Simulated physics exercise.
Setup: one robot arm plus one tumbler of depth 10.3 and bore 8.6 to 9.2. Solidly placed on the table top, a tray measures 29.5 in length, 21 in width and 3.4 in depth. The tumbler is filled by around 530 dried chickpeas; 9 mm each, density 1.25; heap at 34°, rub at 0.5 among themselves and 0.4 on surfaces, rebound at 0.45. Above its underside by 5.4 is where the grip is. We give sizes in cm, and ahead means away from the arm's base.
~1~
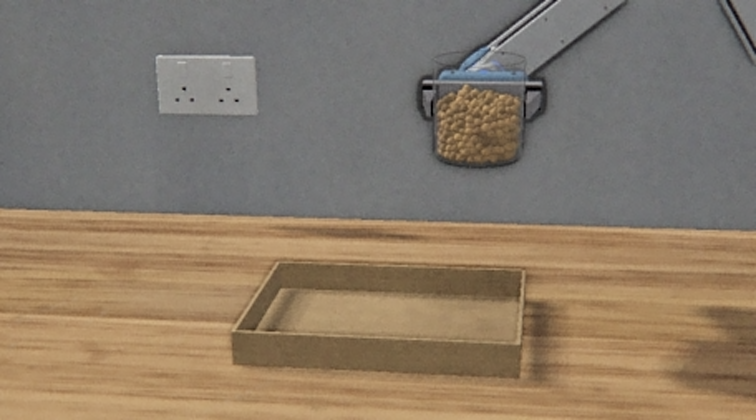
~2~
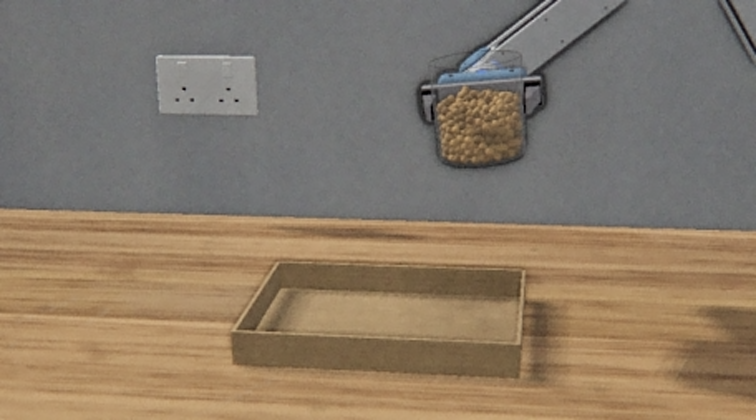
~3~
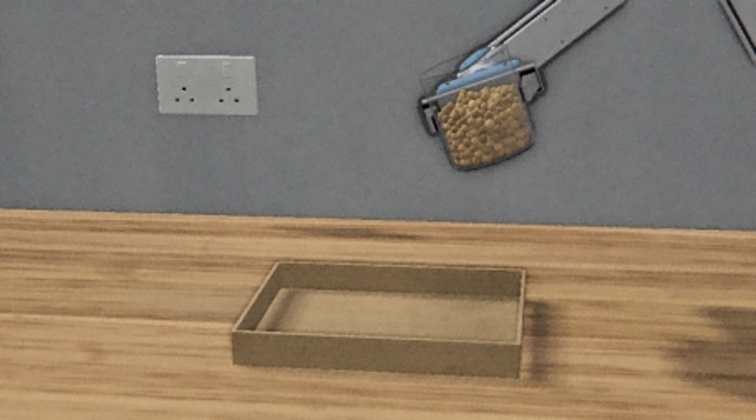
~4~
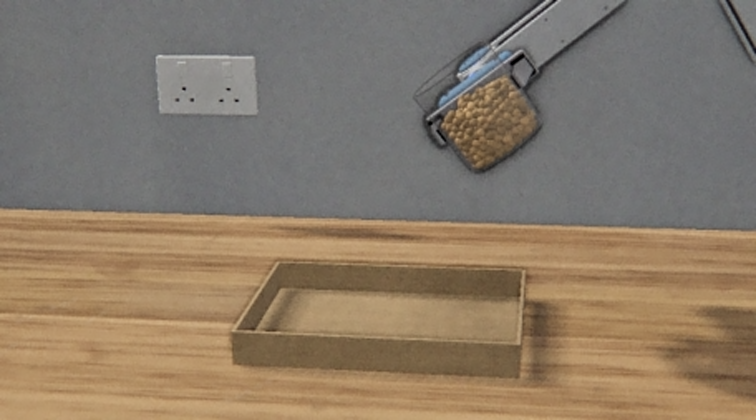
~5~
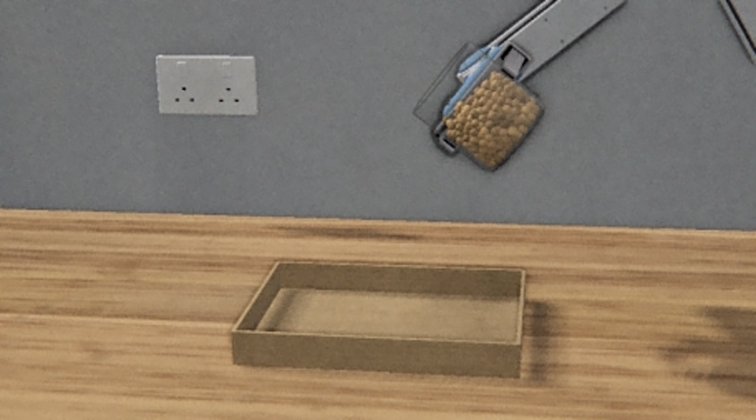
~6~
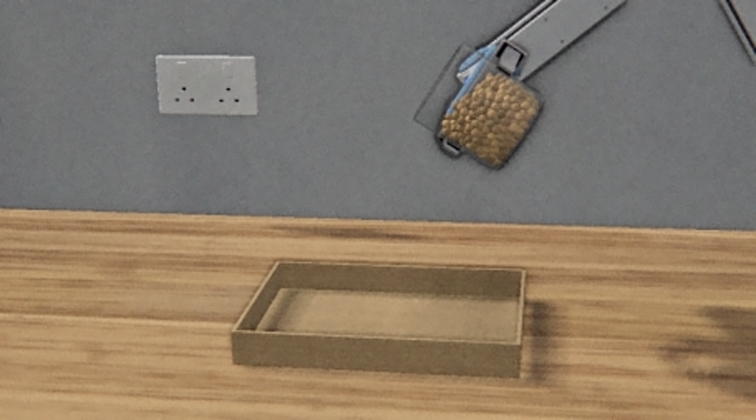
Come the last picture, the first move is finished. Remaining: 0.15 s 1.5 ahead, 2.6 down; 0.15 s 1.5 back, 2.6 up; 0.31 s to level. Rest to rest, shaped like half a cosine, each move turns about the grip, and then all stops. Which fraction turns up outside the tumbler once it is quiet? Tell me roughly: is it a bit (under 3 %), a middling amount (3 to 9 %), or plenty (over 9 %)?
Roughly a bit, under 3 %.
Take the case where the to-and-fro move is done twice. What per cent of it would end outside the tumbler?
Near 0 per cent.
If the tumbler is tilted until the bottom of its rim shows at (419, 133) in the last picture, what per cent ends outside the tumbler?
It comes out near 0 percent.
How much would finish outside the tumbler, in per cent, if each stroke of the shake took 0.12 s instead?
Then roughly 0 percent.
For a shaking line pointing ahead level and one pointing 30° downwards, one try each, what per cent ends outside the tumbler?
Try one gives about 0 in a hundred, try two about 0 in a hundred.
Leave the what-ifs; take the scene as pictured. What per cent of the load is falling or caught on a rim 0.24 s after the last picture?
Roughly 0 per cent.
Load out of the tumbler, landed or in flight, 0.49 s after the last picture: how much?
Share gone by then: Near 0 %.
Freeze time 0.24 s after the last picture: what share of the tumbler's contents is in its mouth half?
Close to 20 in a hundred.
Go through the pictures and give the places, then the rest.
Tumbler middle at (479, 110), level; upper third of the load around (478, 108), from x 440 to 515, top at y 90; 531 in the tumbler, in the first frame.
Tumbler middle at (479, 110), tilted 5° forward; upper third of the load around (482, 108), from x 440 to 520, top at y 90, in the second frame.
Tumbler middle at (479, 110), tilted 20° forward; upper third of the load around (488, 107), from x 440 to 525, top at y 90, in the third frame.
Tumbler middle at (480, 109), tilted 37° forward; upper third of the load around (494, 103), from x 445 to 535, top at y 80, in the fourth frame.
Tumbler middle at (481, 109), tilted 52° forward; upper third of the load around (498, 100), from x 445 to 535, top at y 75, in the fifth frame.
Tumbler middle at (481, 109), tilted 57° forward; upper third of the load around (499, 100), from x 445 to 535, top at y 75; 531 in the tumbler, in the sixth frame.
Then, 0.24 s after the last picture, tilted 57° forward, highest piece 27 above the table; 531 in the tumbler.
Then, 0.49 s after the last picture, tilted 19° forward, highest piece 28 above the table; 531 in the tumbler.
Then, 0.81 s after the last picture, level, highest piece 29 above the table; 531 in the tumbler.
Then, 1.86 s after the last picture, level, highest piece 29 above the table; 531 in the tumbler.
Final count, 531 in the tumbler. That is 0 % outside the tumbler.
